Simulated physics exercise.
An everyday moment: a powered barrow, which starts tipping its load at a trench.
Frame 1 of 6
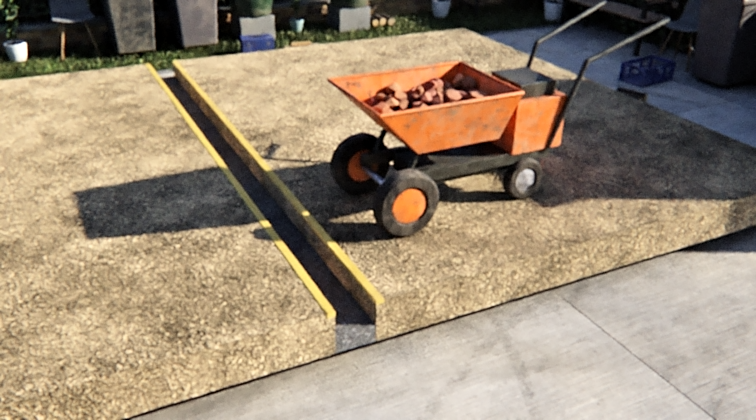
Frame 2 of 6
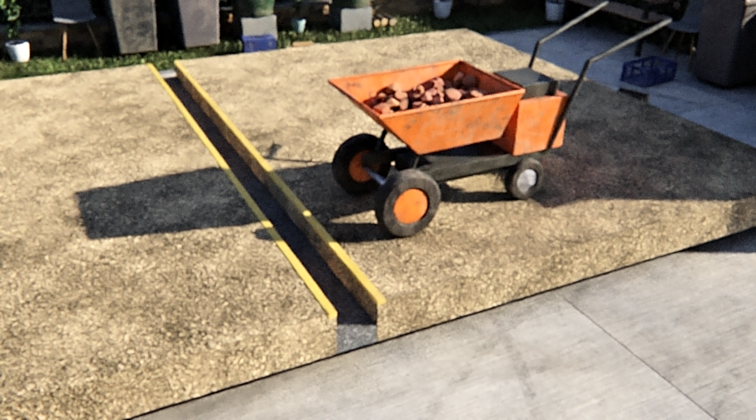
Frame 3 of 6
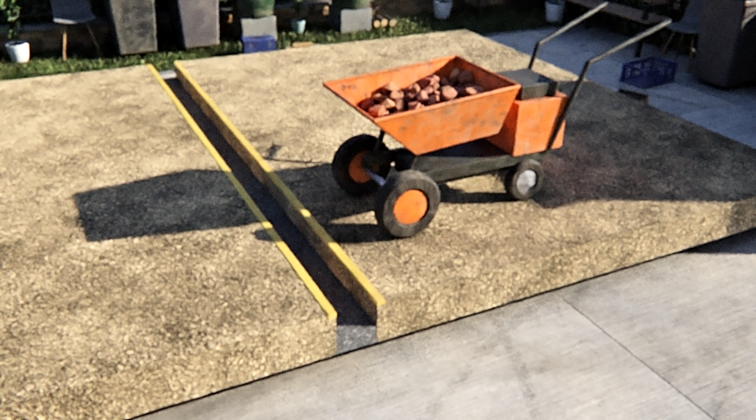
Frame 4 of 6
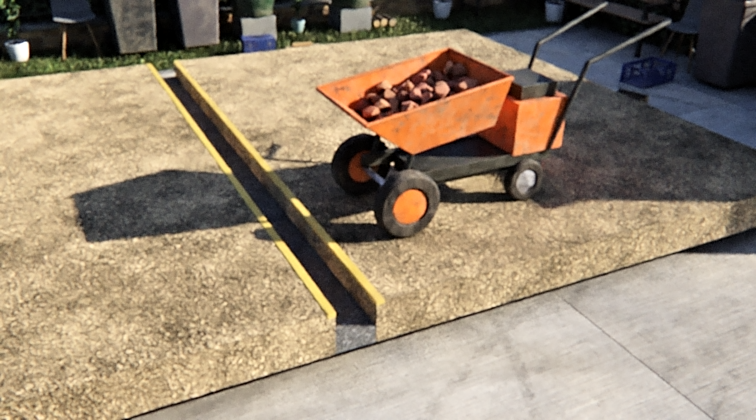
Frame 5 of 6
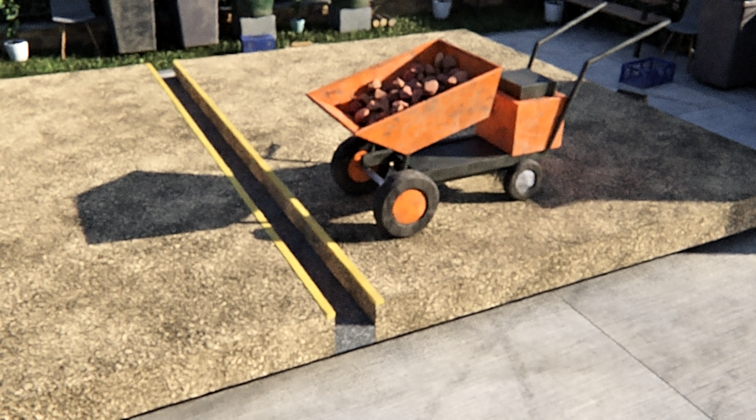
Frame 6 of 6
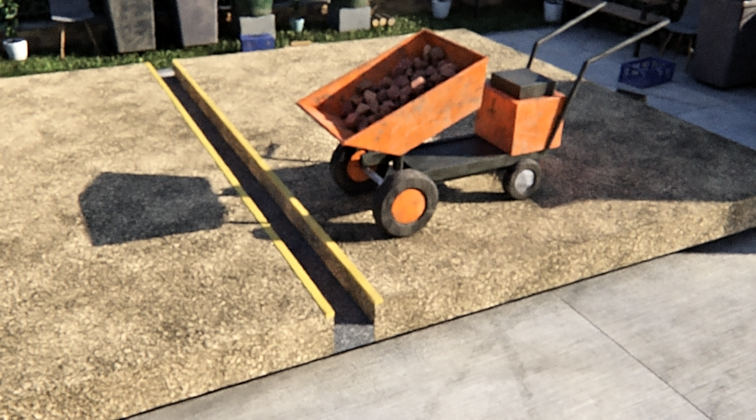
An orange powered barrow beside a narrow trench gradually tilts its rubble-filled skip toward the left.
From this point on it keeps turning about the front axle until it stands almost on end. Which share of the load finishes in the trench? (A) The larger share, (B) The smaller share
B, the smaller share.
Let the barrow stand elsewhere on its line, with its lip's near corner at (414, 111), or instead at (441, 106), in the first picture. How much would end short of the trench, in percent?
First spot: 0 %, second spot: 20 %.
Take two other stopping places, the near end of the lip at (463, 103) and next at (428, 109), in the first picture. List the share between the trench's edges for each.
30 per cent, then 60 per cent.
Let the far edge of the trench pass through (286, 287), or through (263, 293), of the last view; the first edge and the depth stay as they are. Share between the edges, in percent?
The first case gives close to 70 per cent and the second close to 90 per cent.
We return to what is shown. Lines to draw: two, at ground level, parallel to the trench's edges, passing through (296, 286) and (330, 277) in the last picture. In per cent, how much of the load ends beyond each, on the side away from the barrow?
Close to 50 % and 80 %, in that order.
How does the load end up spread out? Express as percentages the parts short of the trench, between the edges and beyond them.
Shares in per cent - short: 0, between: 20, beyond: 65.
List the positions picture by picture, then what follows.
In the first frame, lip of the skip at (380, 116), level; top of the load at (437, 100), lumps of rubble; first edge of the trench at (355, 270); far edge at (309, 282), the trench under half as wide as the skip, and about half as deep as wide.
In the second frame, lip of the skip at (379, 118), tipped barely; top of the load at (436, 102).
In the third frame, lip of the skip at (374, 121), tipped barely; top of the load at (434, 97).
In the fourth frame, lip of the skip at (366, 126), tipped a little; top of the load at (440, 88).
In the fifth frame, lip of the skip at (355, 134), tipped clearly; top of the load at (445, 80).
In the sixth frame, lip of the skip at (344, 144), tipped clearly; top of the load at (433, 74); first edge of the trench at (354, 270); far edge at (307, 282).
Soon after the last picture, skip tipped steeply; all in the skip.
A little later, skip tipped right over; about half in the skip; a small part in or heaped over the trench; about a third beyond it; a stray few falling.
Later still, skip tipped right over; about a quarter in the skip; about a quarter in or heaped over the trench; about two thirds beyond it.
At rest, skip tipped right over; a small part in the skip; about a quarter in or heaped over the trench; about two thirds beyond it.
